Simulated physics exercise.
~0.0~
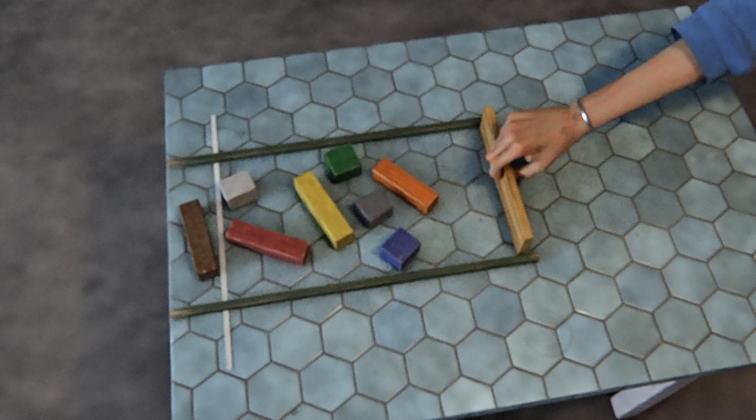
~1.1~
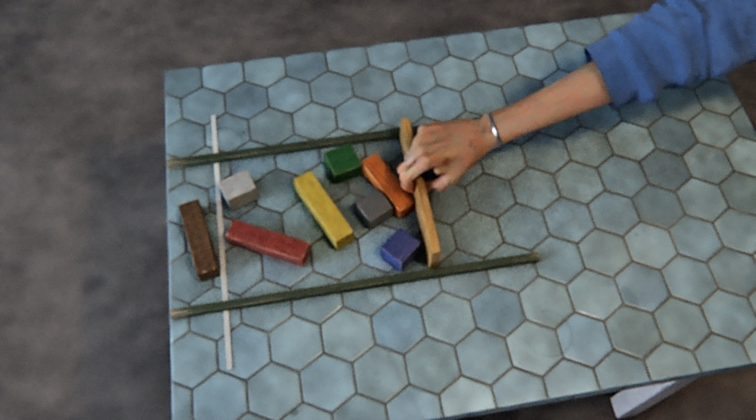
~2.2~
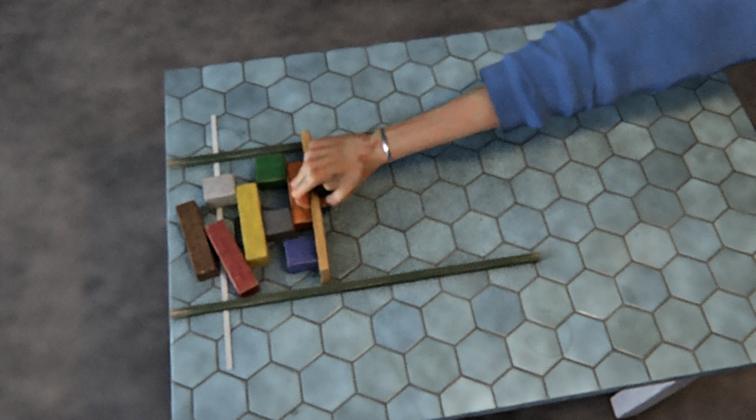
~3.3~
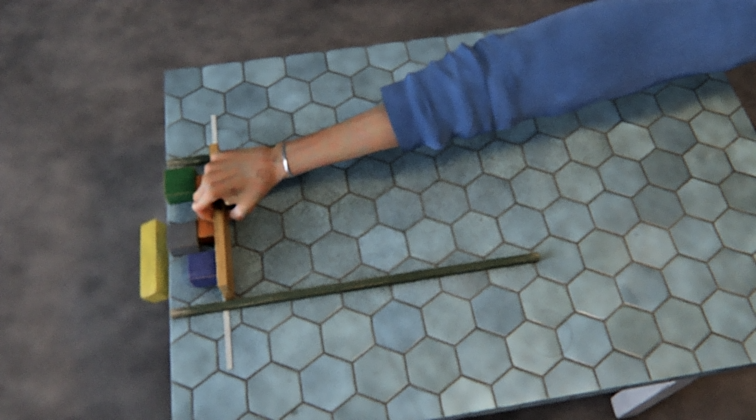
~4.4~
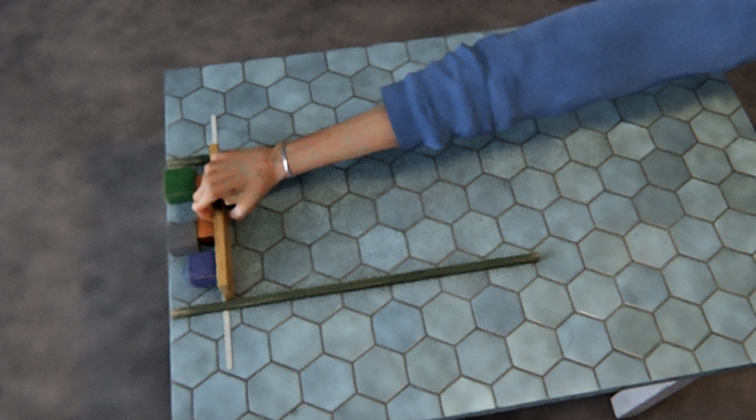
A hand slid a wooden board left across a tiled table between two rails, bunching up the coloured blocks and pushing the brown, red, white and yellow ones off the edge, then stopped at the white tape with the others still on the table.
